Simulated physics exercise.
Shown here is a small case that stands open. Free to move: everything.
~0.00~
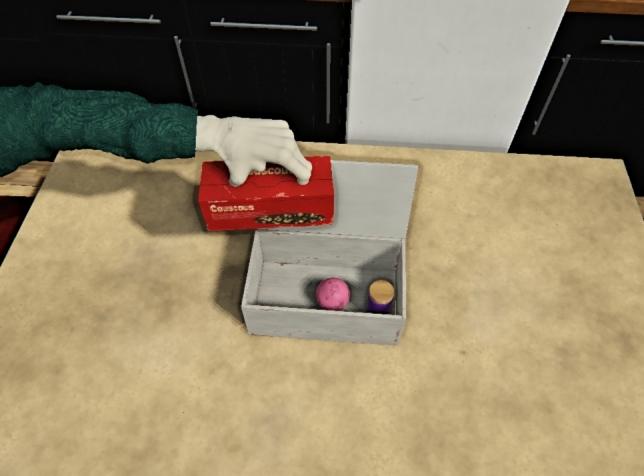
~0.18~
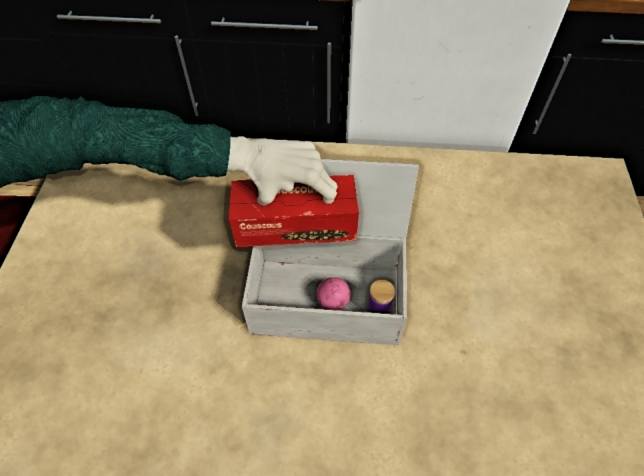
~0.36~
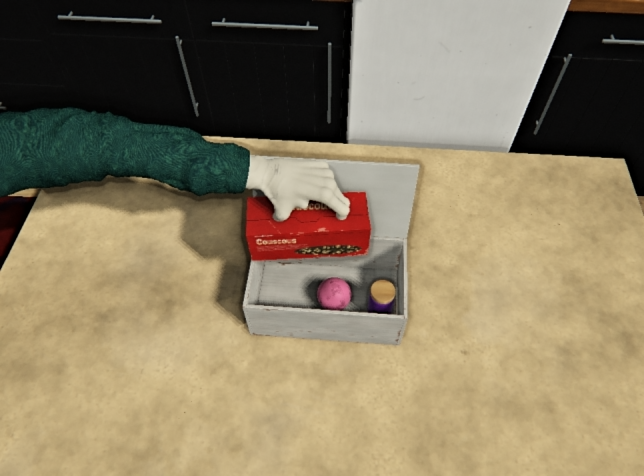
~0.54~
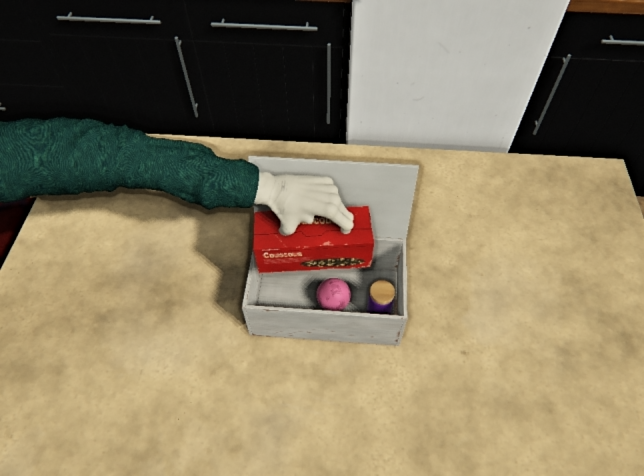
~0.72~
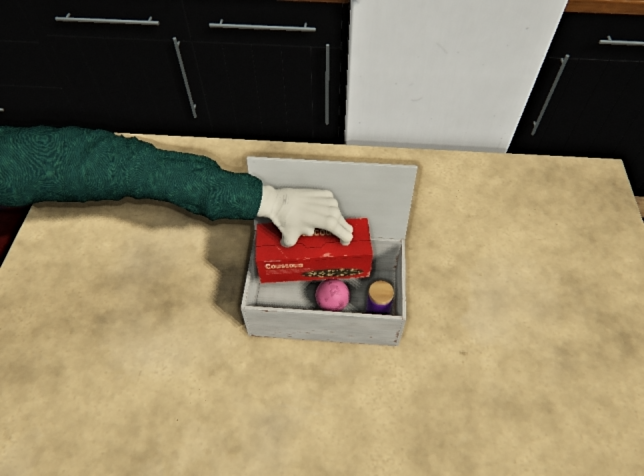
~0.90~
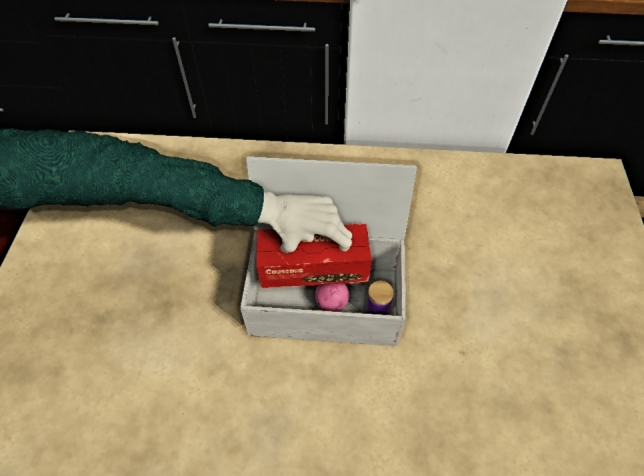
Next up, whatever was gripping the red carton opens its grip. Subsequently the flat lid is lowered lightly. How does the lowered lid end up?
Sure enough, it gets closed.
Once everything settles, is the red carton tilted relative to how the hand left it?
By the end the red carton has leaned over.
After 1.20 s, red carton turned 57° from how it was put near (319, 271); purple shaker turned 7° from how it was put; pink ball shifted a little.
After 2.00 s, lid starting down; red carton on its side near (332, 273); pink ball shifted about its own width; purple shaker shifted a little.
After 2.60 s, lid 53° above the rim; red carton on its side near (332, 273); pink ball shifted about its own width; purple shaker shifted a little.
After 3.10 s, lid 14° above the rim; red carton on its side near (332, 273); pink ball shifted about its own width; purple shaker shifted a little.
In the end (3.8 s), lid shut; toppled in the box, red carton; moved from the start, pink ball; purple shaker unmoved. At the end, from the last picture's camera, red carton near (332, 273).
